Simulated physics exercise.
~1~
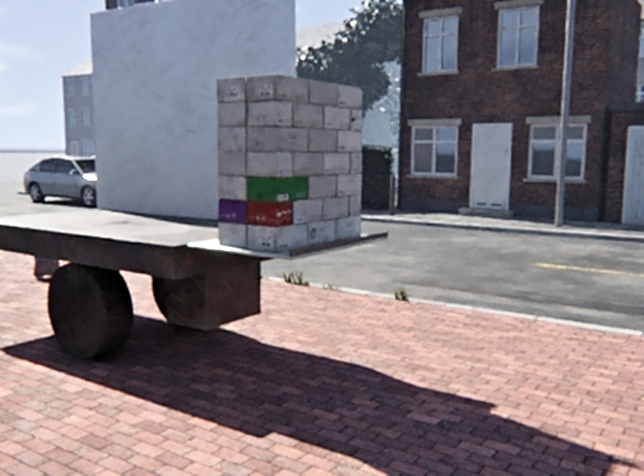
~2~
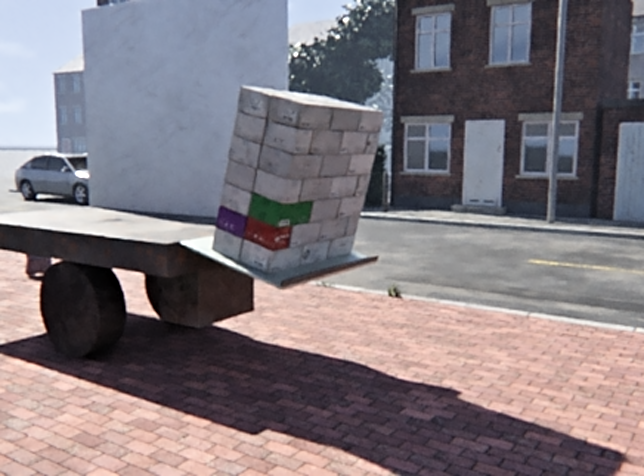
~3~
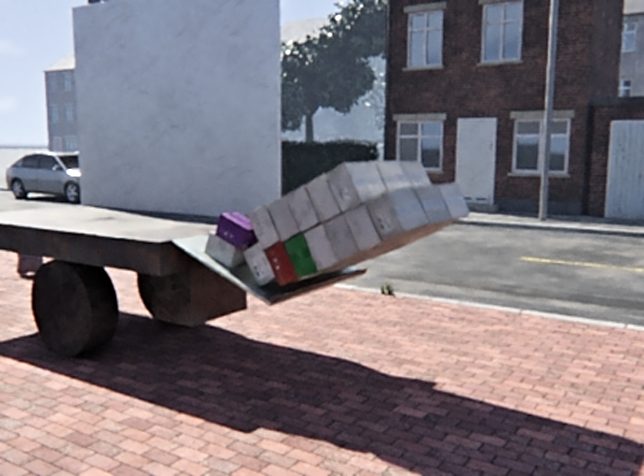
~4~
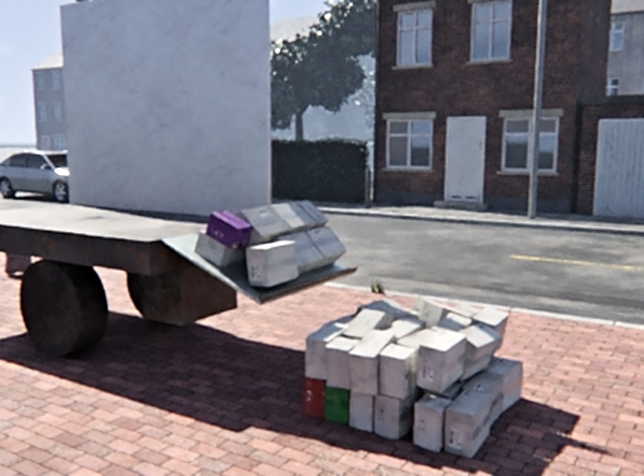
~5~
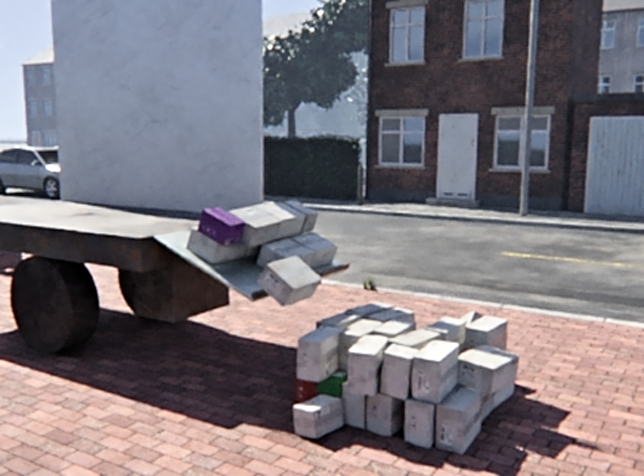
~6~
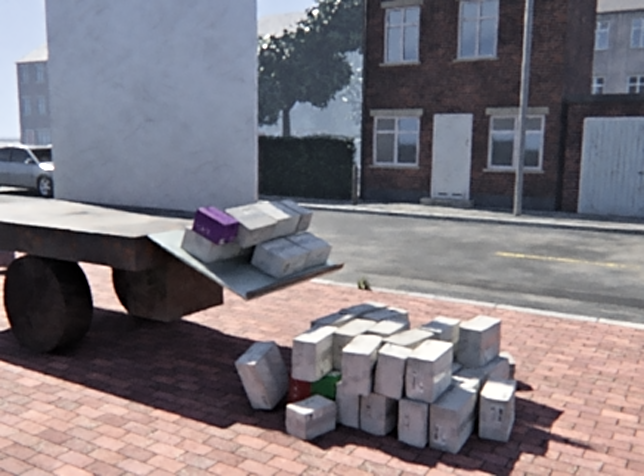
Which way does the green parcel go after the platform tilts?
The green parcel goes down, dropping off the platform with the toppling stack and ending up in the heap on the bricks.
